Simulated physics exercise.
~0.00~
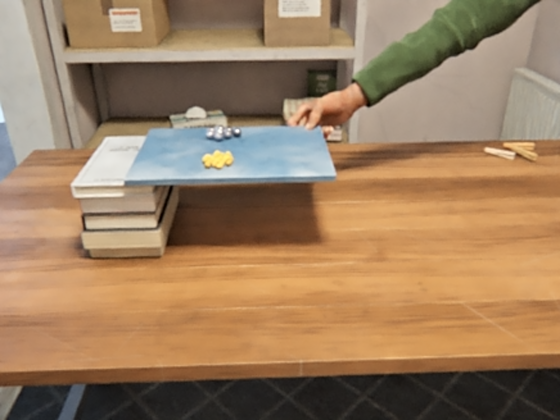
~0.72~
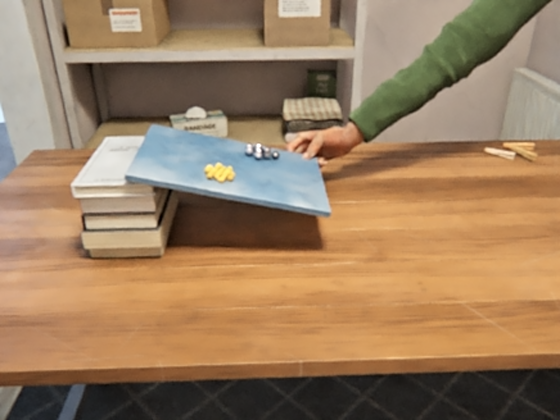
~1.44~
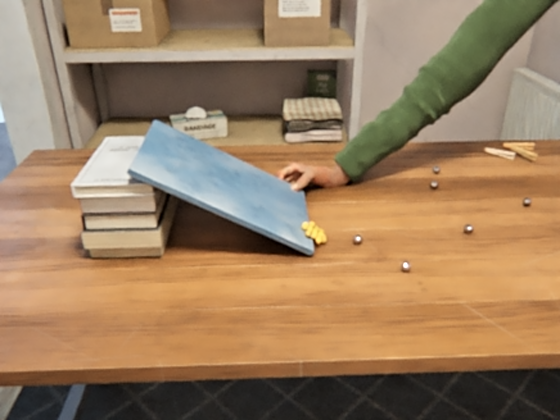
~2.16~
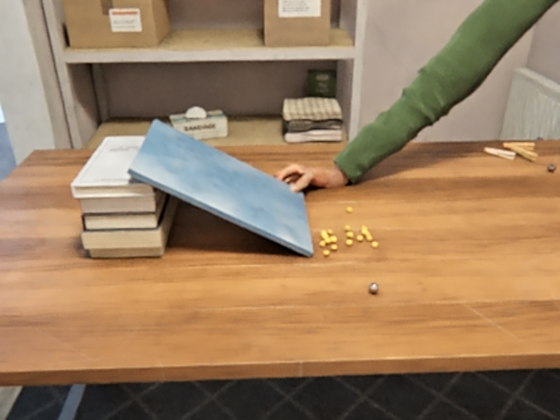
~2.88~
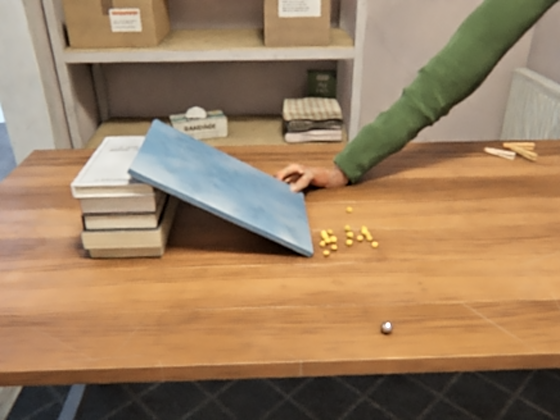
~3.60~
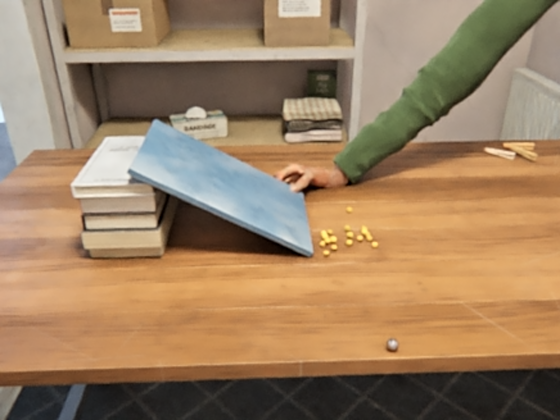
The clip opens on a blue board lying level, one end on a stack of books and the other held by a hand in a green sleeve, with yellow pieces and shiny metallic balls on top. The hand lowers its end, and both groups stay on the board at first. As the slope steepens, the balls roll off and scatter rightward across the wooden table, while the yellow pieces slide to the lower edge. They spill off and settle just beyond the board. Finally, one ball rolls slowly near the table's front edge, the others out of sight.
